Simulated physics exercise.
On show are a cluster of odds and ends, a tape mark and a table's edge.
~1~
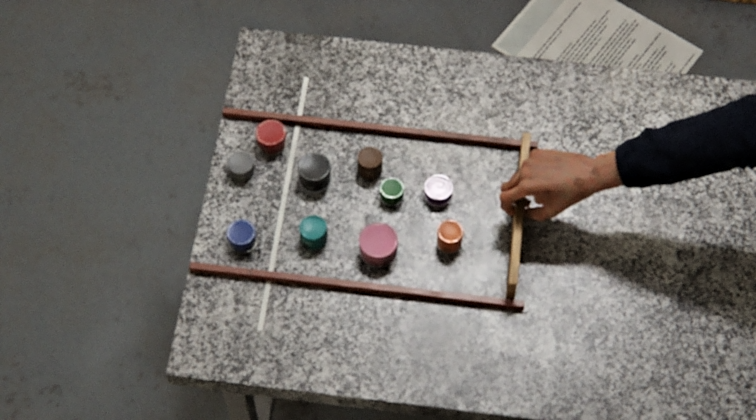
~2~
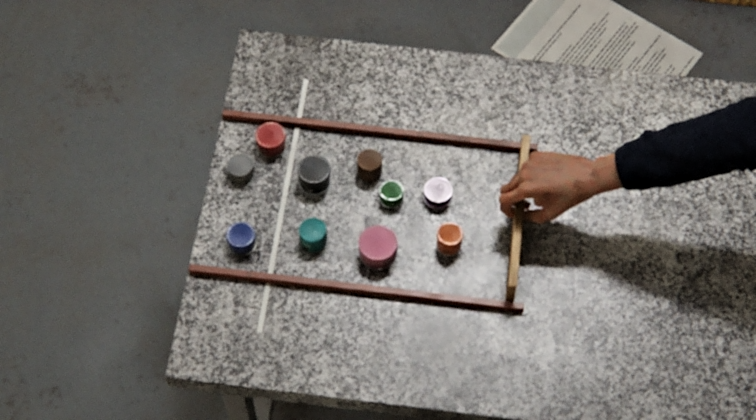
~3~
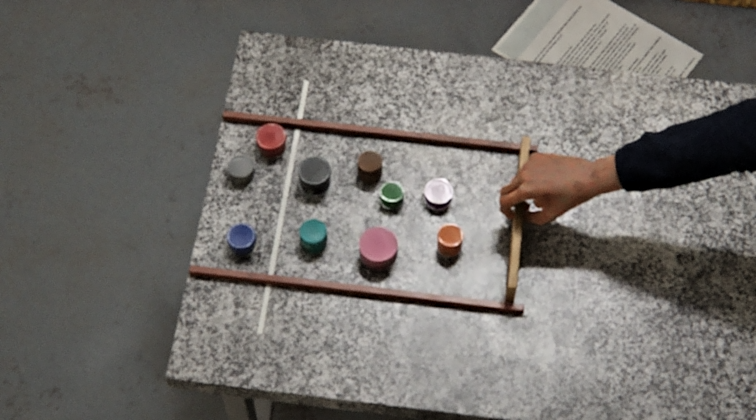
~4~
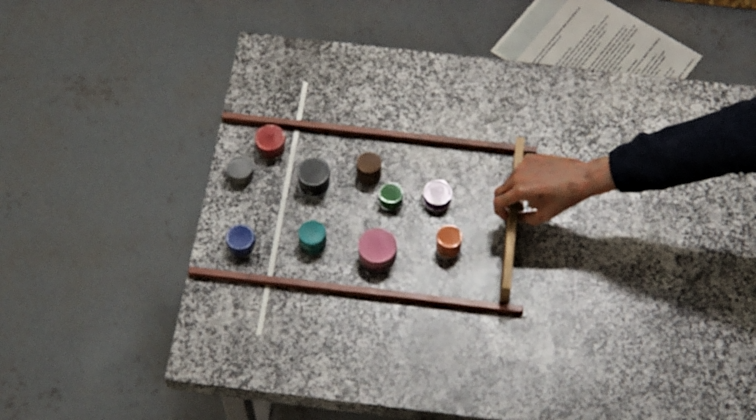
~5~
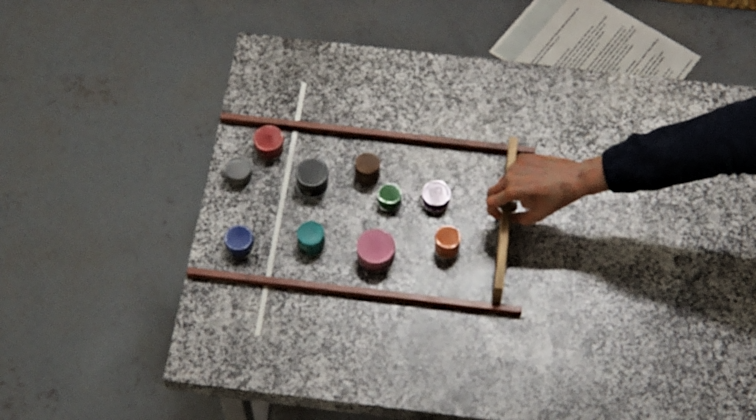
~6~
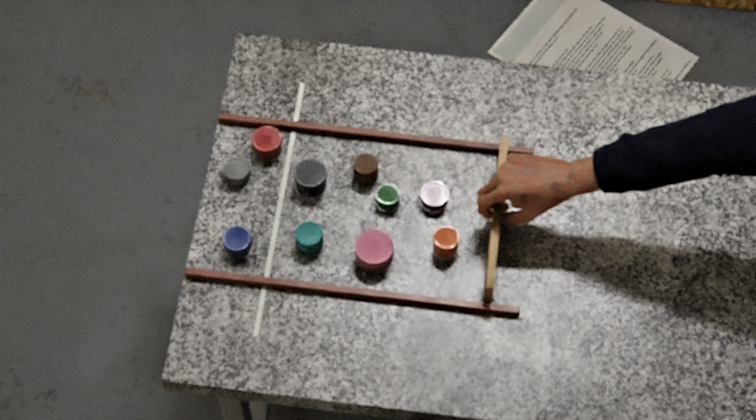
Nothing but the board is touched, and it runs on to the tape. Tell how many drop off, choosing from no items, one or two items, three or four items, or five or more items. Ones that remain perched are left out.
Nothing spills over.
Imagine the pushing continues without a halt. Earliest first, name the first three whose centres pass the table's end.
Order, earliest first: Grey tub, blue tin, black tin.
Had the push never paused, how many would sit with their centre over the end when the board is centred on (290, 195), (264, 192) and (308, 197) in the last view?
Taking the places in turn, the counts are 0, 1 and 0.
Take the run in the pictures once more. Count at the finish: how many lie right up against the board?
Result: 5 in all.
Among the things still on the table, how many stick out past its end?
1, I think.
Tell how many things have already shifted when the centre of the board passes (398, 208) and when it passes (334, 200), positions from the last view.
I make it 4 at the first spot and 7 at the other.
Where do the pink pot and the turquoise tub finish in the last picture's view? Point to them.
Near (252, 246) and (237, 221).
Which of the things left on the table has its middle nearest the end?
It would be the grey tub.
A little later, none off yet; grey tub at rest near (237, 173); blue tin at rest near (238, 243); red tin at rest near (267, 144).
When it is over, the number that fall off is zero.
